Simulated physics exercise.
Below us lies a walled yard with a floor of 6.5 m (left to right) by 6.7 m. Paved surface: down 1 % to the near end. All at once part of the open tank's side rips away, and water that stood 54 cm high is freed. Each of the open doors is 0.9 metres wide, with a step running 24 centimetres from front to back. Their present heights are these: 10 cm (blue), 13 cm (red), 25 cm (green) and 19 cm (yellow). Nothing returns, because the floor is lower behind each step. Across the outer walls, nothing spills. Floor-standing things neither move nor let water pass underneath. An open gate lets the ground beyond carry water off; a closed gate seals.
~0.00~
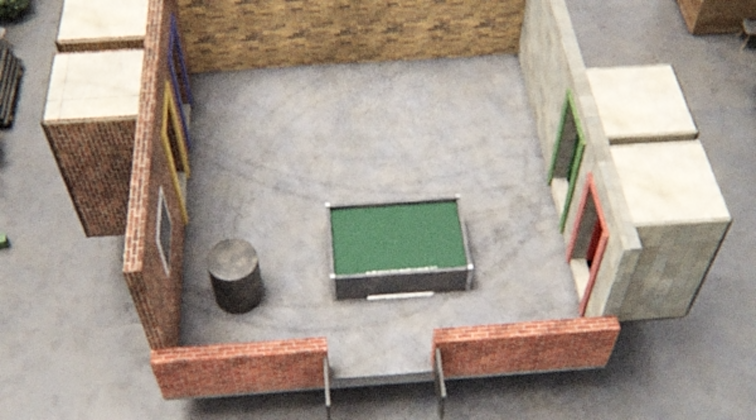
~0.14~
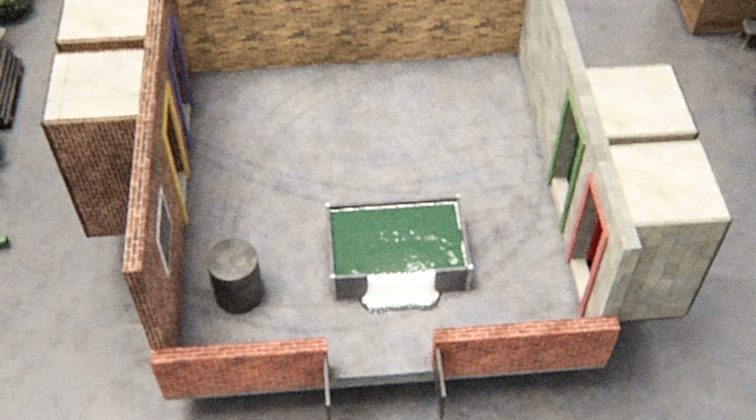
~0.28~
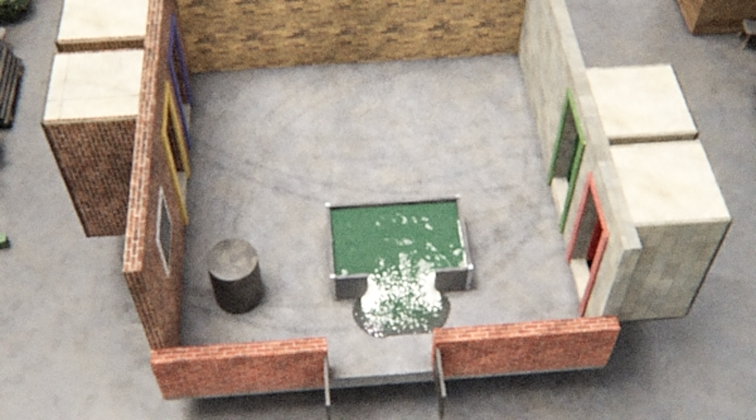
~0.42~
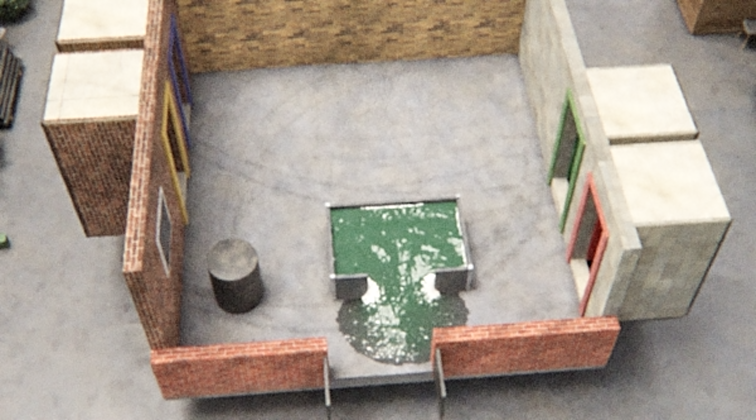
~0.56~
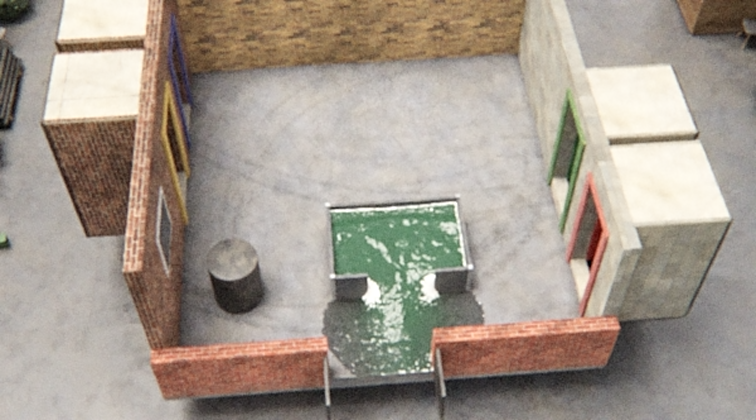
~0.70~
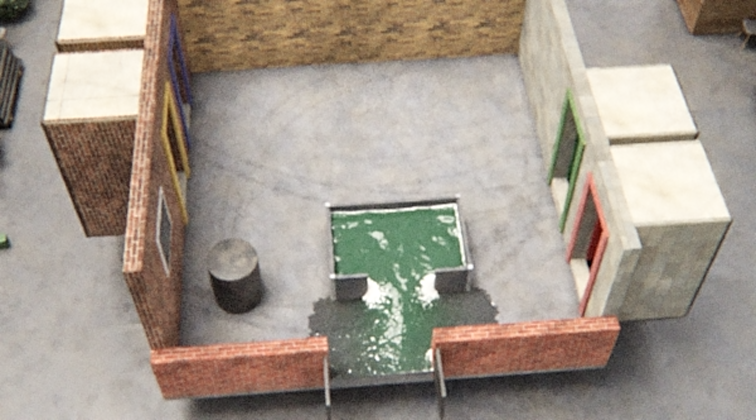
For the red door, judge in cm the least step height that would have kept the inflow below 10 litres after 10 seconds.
A step of about 7 cm.
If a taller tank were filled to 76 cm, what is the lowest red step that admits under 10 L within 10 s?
Roughly 11.5 centimetres.
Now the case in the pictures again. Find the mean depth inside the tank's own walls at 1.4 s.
About 33 centimetres.
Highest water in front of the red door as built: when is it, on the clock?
Near 2.4 seconds.
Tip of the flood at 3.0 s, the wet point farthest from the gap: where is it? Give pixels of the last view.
Around (179, 376).
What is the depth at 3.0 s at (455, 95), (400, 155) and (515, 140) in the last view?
Depths of roughly 0 cm, 0 cm and 0 cm, in that order.
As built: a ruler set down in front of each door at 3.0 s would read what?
In cm - blue: 0, red: 10, green: 2, yellow: 0.
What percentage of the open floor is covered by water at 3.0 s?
Close to 15 per cent is wet.
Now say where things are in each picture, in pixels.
The first frame shows still water, 54 cm deep, in the open tank at (397, 239); the red door at (586, 251) is dry.
In the second frame, the front is at (370, 309), 0.3 m from the gap at (401, 285); 0.3 m2 of floor is wet, 54 cm left at the back.
In the third frame, the gap is at (401, 287), the front 0.7 m out at (376, 331); the back of the open tank holds 54 cm.
In the fourth frame, water pours out at (401, 287) and has run 1.2 m, to a hidden place; about 7 cm deep outside, 50 cm at the back.
In the fifth frame, water pours out at (401, 287) and has run 1.5 m, to a hidden place; about 6 cm deep outside, 45 cm at the back.
In the sixth frame, the front is at a hidden place, 1.6 m from the gap at (401, 286); 2.9 m2 of floor is wet, 44 cm left at the back; 1.9 m in a straight line remain to the red door at (586, 251).
After 1.4 s water covers 10 % of the floor, deepest (30 cm) near (432, 357); it has not reached the red door.
After 3.0 s water covers 15 % of the floor, deepest (18 cm) near (432, 357); 10 cm at the red door, 0 litres in over its 13 cm step.
After 10.0 s water covers 40 % of the floor, deepest (6 cm) near (579, 346); 3 cm at the red door, 0 litres in over its 13 cm step.
At the red door as built, the water arrived by 2.1 s and peaked near 10 cm at 2.4 s.
With a step of 6 cm, 17 litres would have come in within the 10 s; with 8 cm, 6 litres. So under 10 litres takes about 7 cm.
